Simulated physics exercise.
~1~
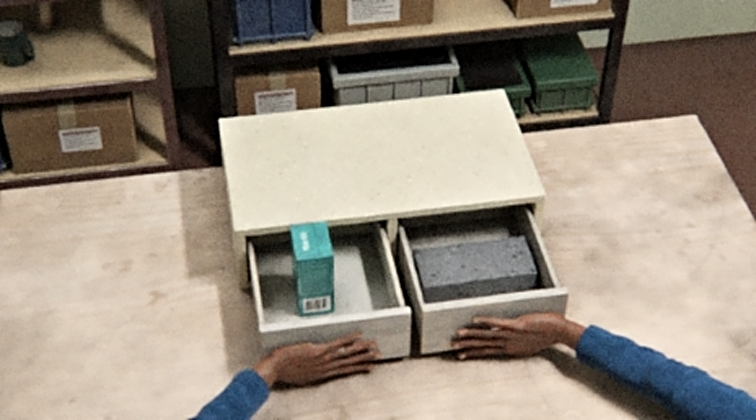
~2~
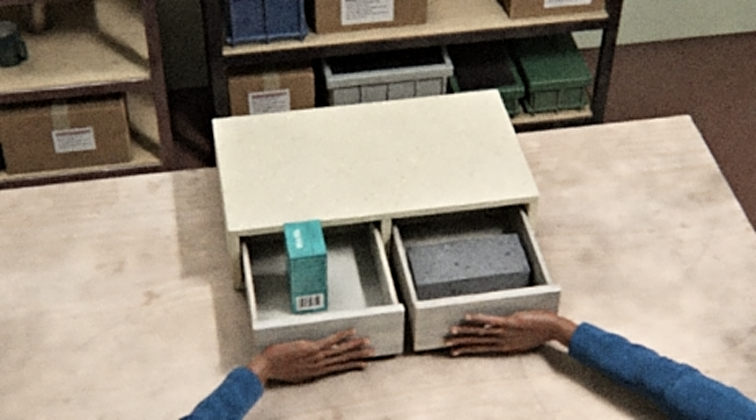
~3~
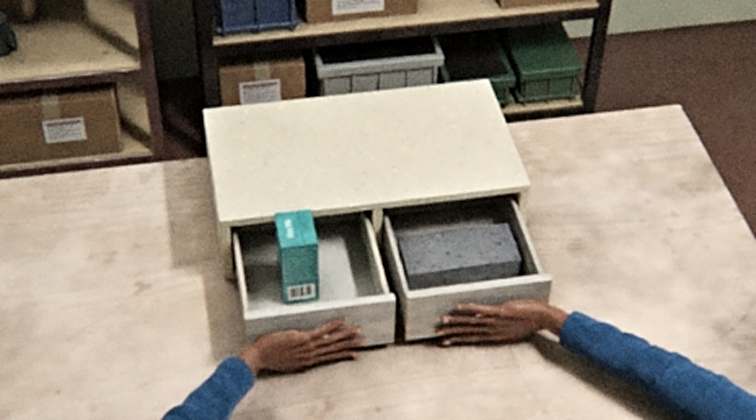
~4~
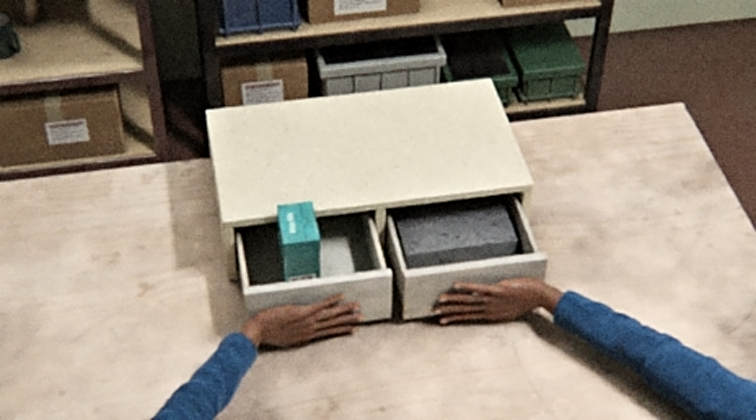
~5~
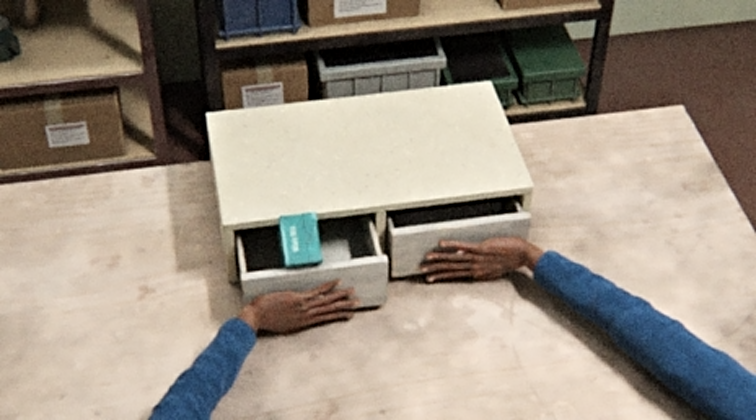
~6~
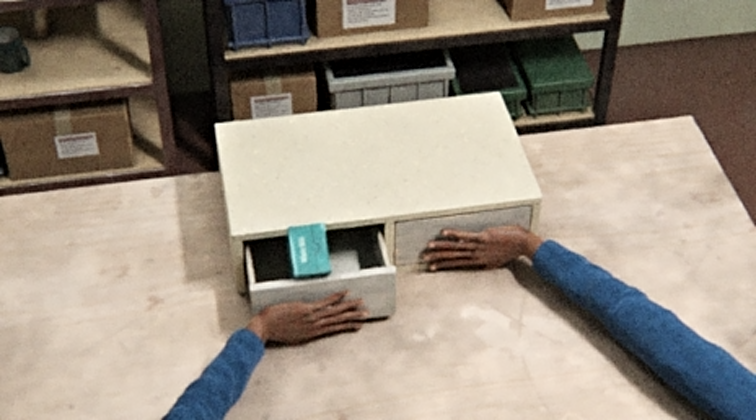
On a wooden table, hands pushing two open drawers, the right closing over a grey brick, the left staying ajar with a tilted turquoise carton.
